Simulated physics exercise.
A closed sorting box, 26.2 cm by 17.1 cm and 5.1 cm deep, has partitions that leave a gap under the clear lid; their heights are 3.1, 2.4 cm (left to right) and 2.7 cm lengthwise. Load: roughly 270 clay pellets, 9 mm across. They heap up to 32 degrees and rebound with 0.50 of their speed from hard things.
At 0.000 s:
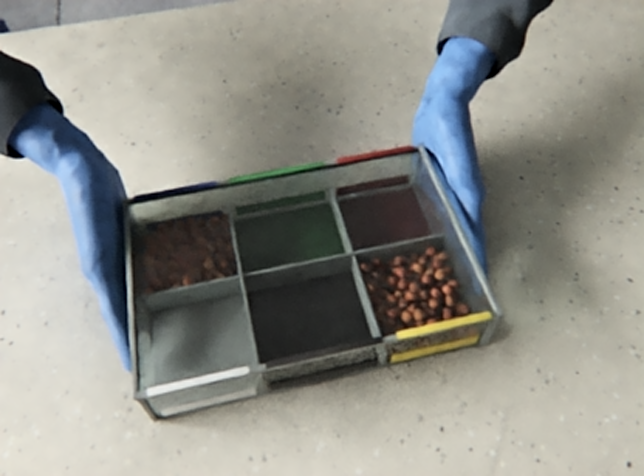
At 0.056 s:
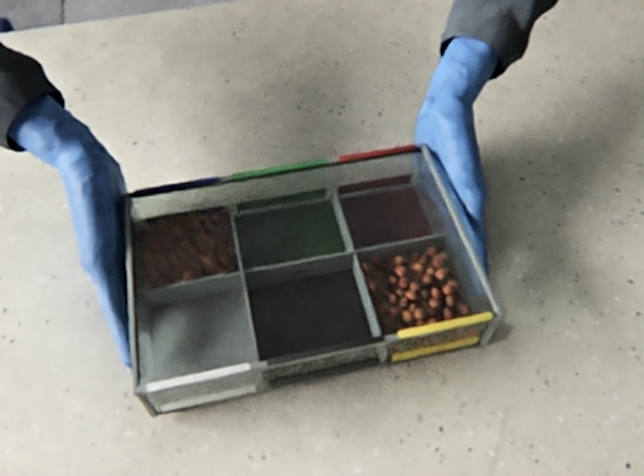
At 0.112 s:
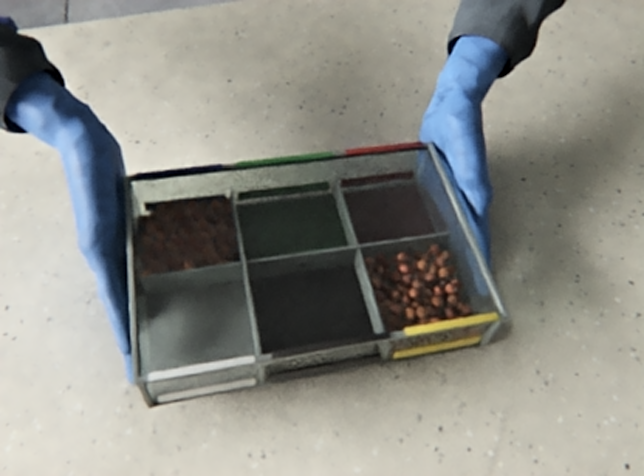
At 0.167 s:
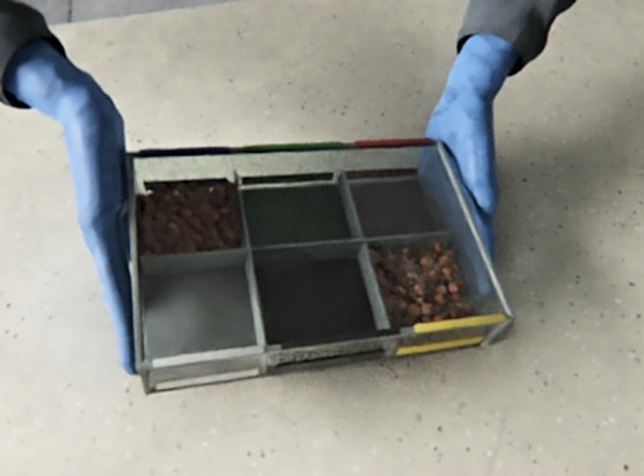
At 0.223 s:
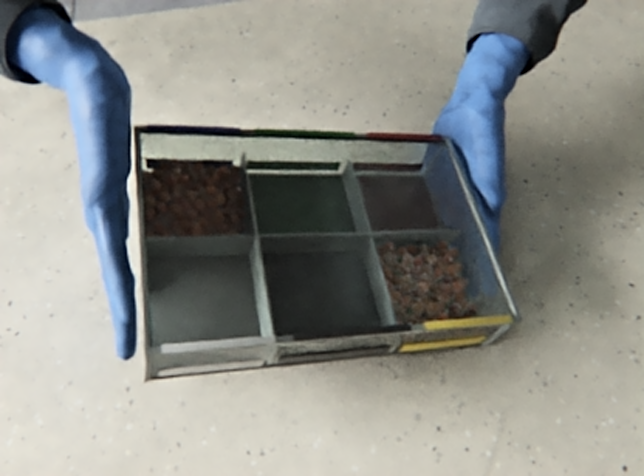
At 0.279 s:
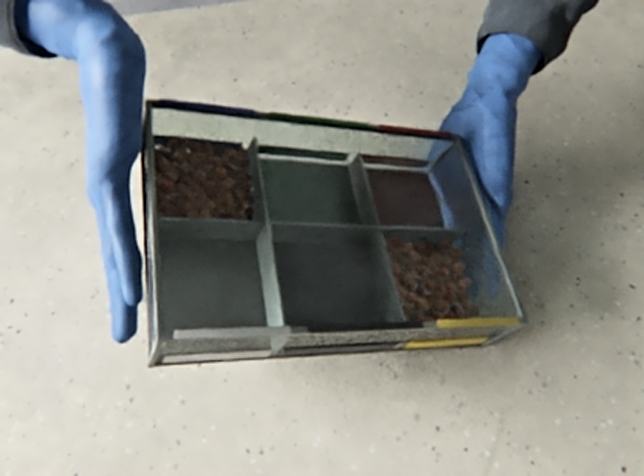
Two blue-gloved hands held a clear-lidded, six-section box with small brown pellets in two of its sections, then tilted it gradually, raising the left side higher than the right.
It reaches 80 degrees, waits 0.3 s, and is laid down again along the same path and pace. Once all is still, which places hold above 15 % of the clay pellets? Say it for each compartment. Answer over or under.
Red: Under, blue: Over, green: Under, yellow: Over, white: Under, black: Under.
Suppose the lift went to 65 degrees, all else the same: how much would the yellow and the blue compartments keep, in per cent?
Yellow 50, blue 35.
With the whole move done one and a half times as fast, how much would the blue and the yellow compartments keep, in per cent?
In that case blue 20; yellow 70.
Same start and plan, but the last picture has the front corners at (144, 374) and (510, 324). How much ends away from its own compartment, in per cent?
It would be near 35 per cent.
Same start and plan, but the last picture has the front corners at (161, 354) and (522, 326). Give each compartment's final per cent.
Red 0; blue 15; green 0; yellow 75; white 0; black 5.
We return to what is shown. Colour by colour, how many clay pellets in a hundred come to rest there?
Red 5, blue 25, green 0, yellow 70, white 0, black 0.
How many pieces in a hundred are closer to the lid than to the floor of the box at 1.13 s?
Roughly 30 per cent.
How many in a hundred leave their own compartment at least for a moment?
About 30 per cent.
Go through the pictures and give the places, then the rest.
Box tilt 0 degrees, front corners at (139, 393) and (496, 313); blue 55 %, yellow 45 %, in the first picture.
Box tilt 1 degrees, front corners at (139, 389) and (497, 314), in the second picture.
Box tilt 5 degrees, front corners at (140, 378) and (502, 314), lowest corner right front, in the third picture.
Box tilt 11 degrees, front corners at (143, 364) and (509, 316), lowest corner right front, in the fourth picture.
Box tilt 16 degrees, front corners at (151, 349) and (515, 317), lowest corner right front, in the fifth picture.
Box tilt 22 degrees, front corners at (163, 334) and (521, 320), lowest corner right front; blue 55 %, yellow 45 %. The box's pace is about 100 degrees a second, in the sixth picture.
After 1.13 s, tilt 80 degrees; red 5 %, blue 25 %, green 5 %, yellow 60 %, black 5 %.
After 1.69 s, tilt 40 degrees; red 5 %, blue 25 %, yellow 70 %.
After 2.31 s, tilt 0 degrees; red 5 %, blue 25 %, yellow 70 %.
At rest (2.8 s), red 5 %, blue 25 %, green 0 %, yellow 70 %, white 0 %, black 0 %.
